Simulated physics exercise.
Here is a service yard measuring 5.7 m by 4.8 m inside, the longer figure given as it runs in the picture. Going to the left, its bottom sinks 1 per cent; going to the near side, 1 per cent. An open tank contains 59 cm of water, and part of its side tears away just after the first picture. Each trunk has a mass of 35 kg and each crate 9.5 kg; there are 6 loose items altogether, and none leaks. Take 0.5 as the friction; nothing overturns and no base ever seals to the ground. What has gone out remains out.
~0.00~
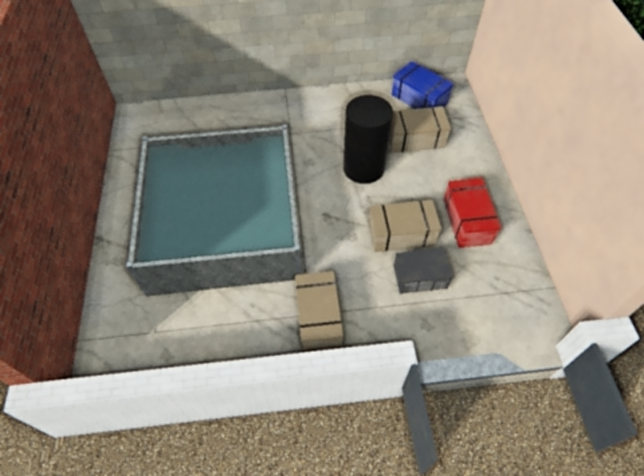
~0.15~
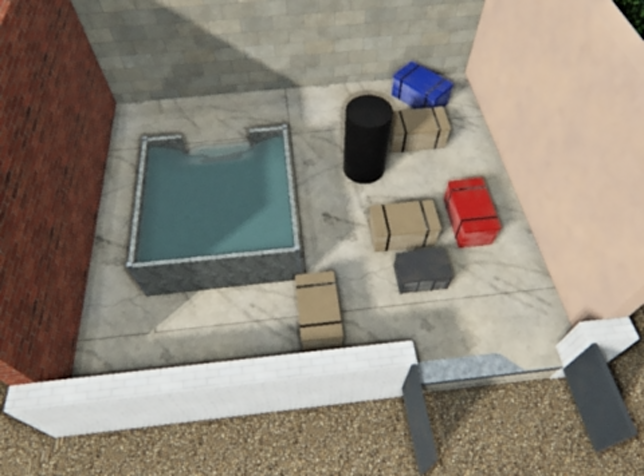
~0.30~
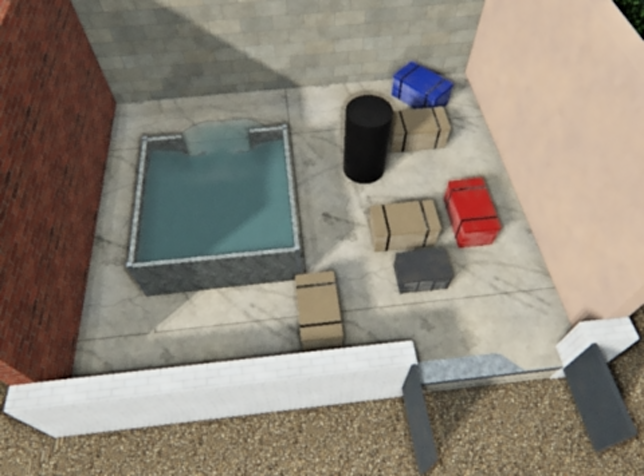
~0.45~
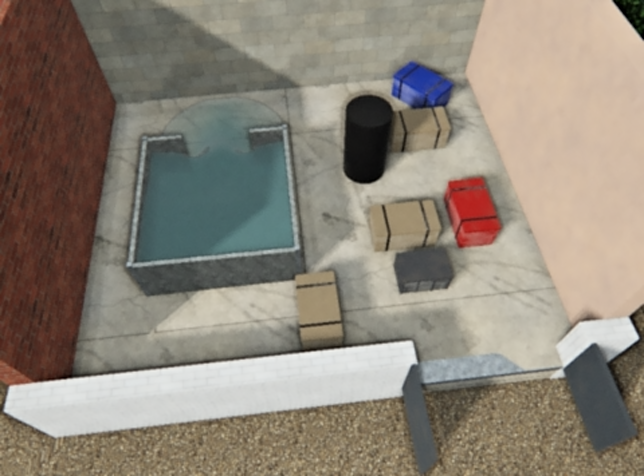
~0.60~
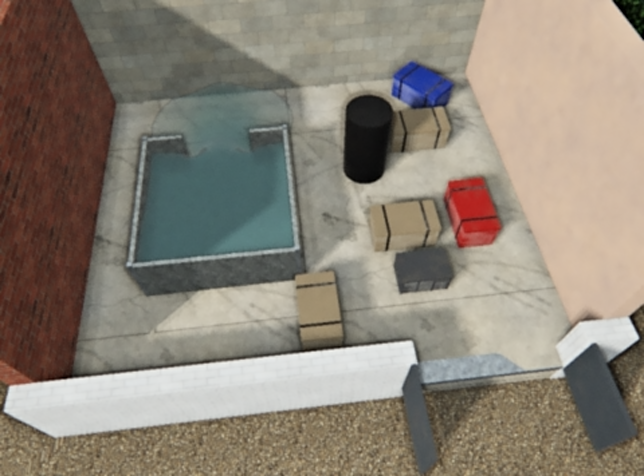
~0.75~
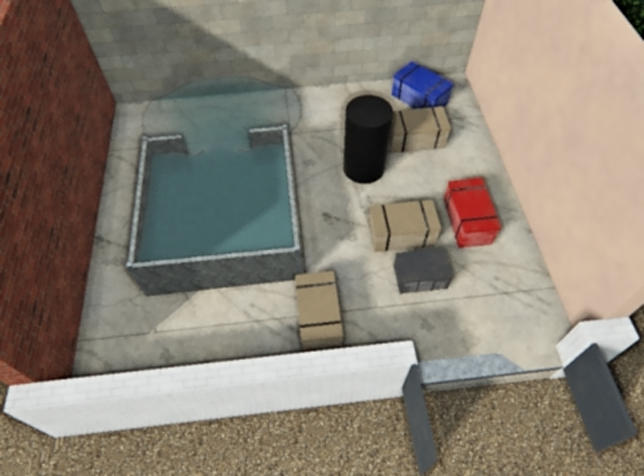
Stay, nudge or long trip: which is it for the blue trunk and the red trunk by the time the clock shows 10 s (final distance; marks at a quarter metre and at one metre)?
So the blue trunk is moved a long way, and as for the red trunk, it barely leaves its spot.
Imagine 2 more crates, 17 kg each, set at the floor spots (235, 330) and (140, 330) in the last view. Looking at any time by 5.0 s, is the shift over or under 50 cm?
Below the mark, beyond the mark.
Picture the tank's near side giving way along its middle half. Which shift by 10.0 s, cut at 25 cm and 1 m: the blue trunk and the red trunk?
If so, the blue trunk remains in place, the red trunk remains in place.
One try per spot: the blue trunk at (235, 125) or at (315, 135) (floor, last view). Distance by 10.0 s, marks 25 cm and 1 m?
Run 1: It is pushed far off. Run 2: It remains nearly still.
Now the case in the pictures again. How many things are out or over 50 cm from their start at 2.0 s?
Tally: 0.
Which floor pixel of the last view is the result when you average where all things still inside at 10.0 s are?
Roughly at (431, 244).
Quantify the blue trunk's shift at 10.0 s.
200 centimetres.
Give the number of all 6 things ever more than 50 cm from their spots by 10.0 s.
I make it 4.
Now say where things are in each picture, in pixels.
In the first picture, the blue trunk at (423, 79), on the bottom; the red trunk at (474, 203), on the bottom; water covers 3.4 m2; 0 of 6 have shifted.
In the second picture, the blue trunk at (423, 79) rests on the ground; the red trunk at (474, 203) rests on the ground; water covers 3.9 m2; 0 of 6 have shifted.
In the third picture, the blue trunk at (423, 79), on the bottom; the red trunk at (474, 203), on the bottom; 4.6 m2 under water; 0 of 6 have shifted.
In the fourth picture, the blue trunk at (423, 79), on the bottom; the red trunk at (474, 203) rests on the ground; water covers 5.5 m2; 0 of 6 have shifted.
In the fifth picture, the blue trunk at (423, 79) rests on the ground; the red trunk at (474, 203) rests on the ground; water covers 6.2 m2; 0 of 6 have shifted.
In the sixth picture, the blue trunk at (423, 79), on the bottom; the red trunk at (474, 203) rests on the ground; water covers 6.5 m2; 0 of 6 have shifted.
After 2.0 s the blue trunk is near (424, 79), 0.0 m from its start, aground; the red trunk is near (474, 203), 0.0 m from its start, aground; 0 of 6 are out; 0 afloat.
After 4.5 s the blue trunk is near (472, 107), 0.9 m from its start, afloat; the red trunk is near (474, 203), 0.0 m from its start, aground; 0 of 6 are out; 1 afloat.
After 7.0 s the blue trunk is near (493, 162), 1.8 m from its start, aground; the red trunk is near (472, 208), 0.1 m from its start, aground; 0 of 6 are out; 0 afloat.
After 10.0 s the blue trunk is near (493, 162), 1.8 m from its start, aground; the red trunk is near (472, 208), 0.1 m from its start, aground; 0 of 6 are out; 1 afloat.
